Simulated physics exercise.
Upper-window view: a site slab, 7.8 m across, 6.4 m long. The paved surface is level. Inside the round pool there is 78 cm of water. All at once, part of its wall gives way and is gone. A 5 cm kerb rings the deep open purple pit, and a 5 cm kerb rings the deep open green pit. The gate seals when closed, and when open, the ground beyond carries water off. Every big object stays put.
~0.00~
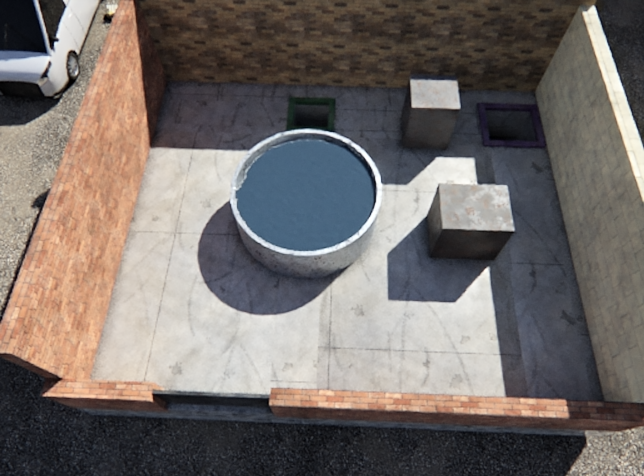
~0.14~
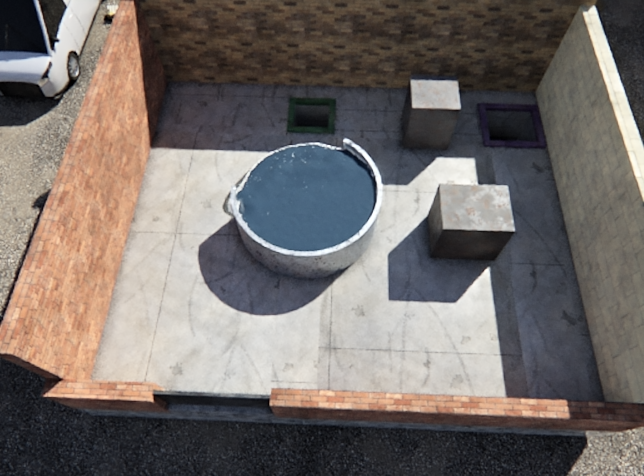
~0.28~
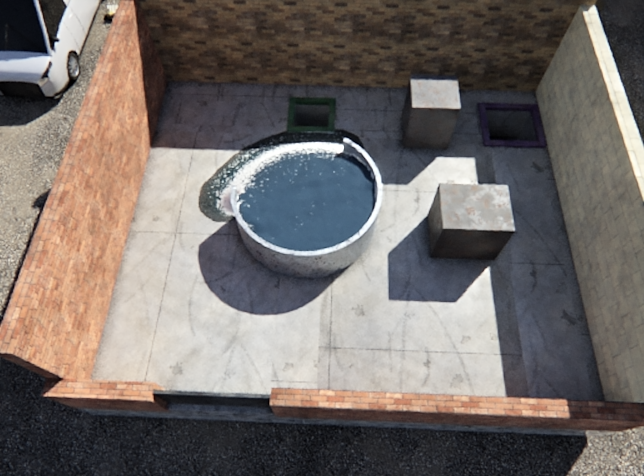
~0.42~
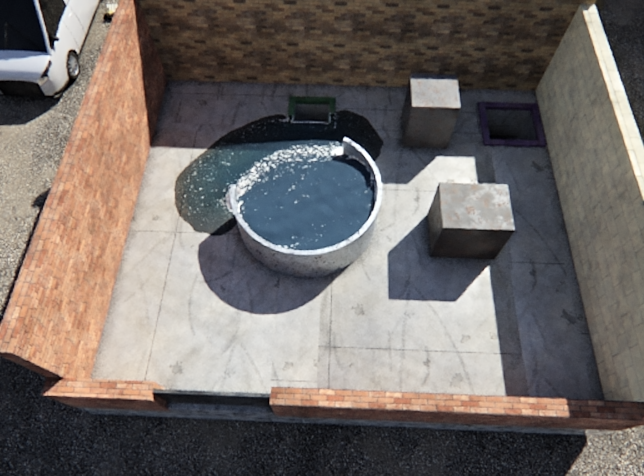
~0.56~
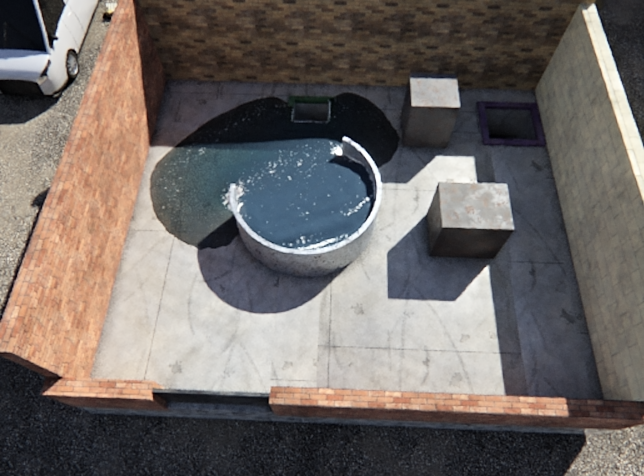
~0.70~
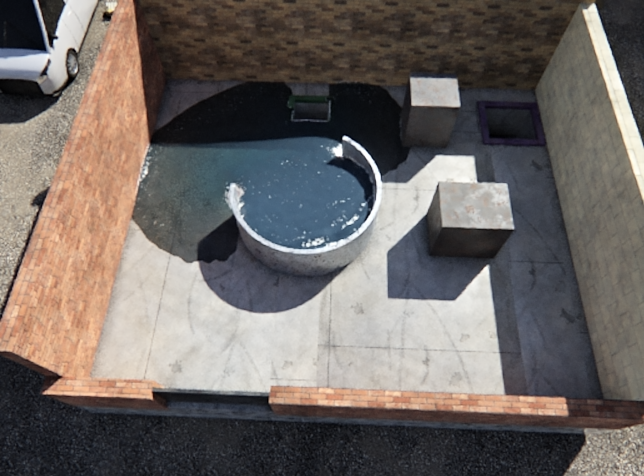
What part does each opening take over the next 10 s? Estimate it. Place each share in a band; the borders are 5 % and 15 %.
Split: Gate opening, less than 5 %; purple pit, from 5 to 15 %; green pit, above 15 %.
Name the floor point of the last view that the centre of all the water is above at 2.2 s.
I'd put it close to (255, 148).
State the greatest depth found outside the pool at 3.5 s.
Some 24 cm deep.
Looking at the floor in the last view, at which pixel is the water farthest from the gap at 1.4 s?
I'd put it close to (467, 91).
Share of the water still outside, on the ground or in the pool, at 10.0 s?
Some 68 per cent remains.
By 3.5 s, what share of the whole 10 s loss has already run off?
Roughly 60 per cent has gone by then.
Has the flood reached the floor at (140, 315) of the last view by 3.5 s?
Awash.
After 1.4 s water covers 30 % of the floor and is deepest (59 cm) near (166, 88); gone so far, the gate opening 0 %, the purple pit 0 %, the green pit 8 %.
After 2.2 s water covers 35 % of the floor and is deepest (51 cm) near (167, 82); gone so far, the gate opening 0 %, the purple pit 0 %, the green pit 13 %.
After 3.5 s water covers 50 % of the floor and is deepest (24 cm) near (241, 160); gone so far, the gate opening 0 %, the purple pit 1 %, the green pit 18 %.
After 6.0 s water covers 70 % of the floor and is deepest (20 cm) near (123, 388); gone so far, the gate opening 0 %, the purple pit 4 %, the green pit 24 %.
After 10.0 s water covers 100 % of the floor and is deepest (11 cm) near (581, 348); gone so far, the gate opening 0 %, the purple pit 7 %, the green pit 25 %.
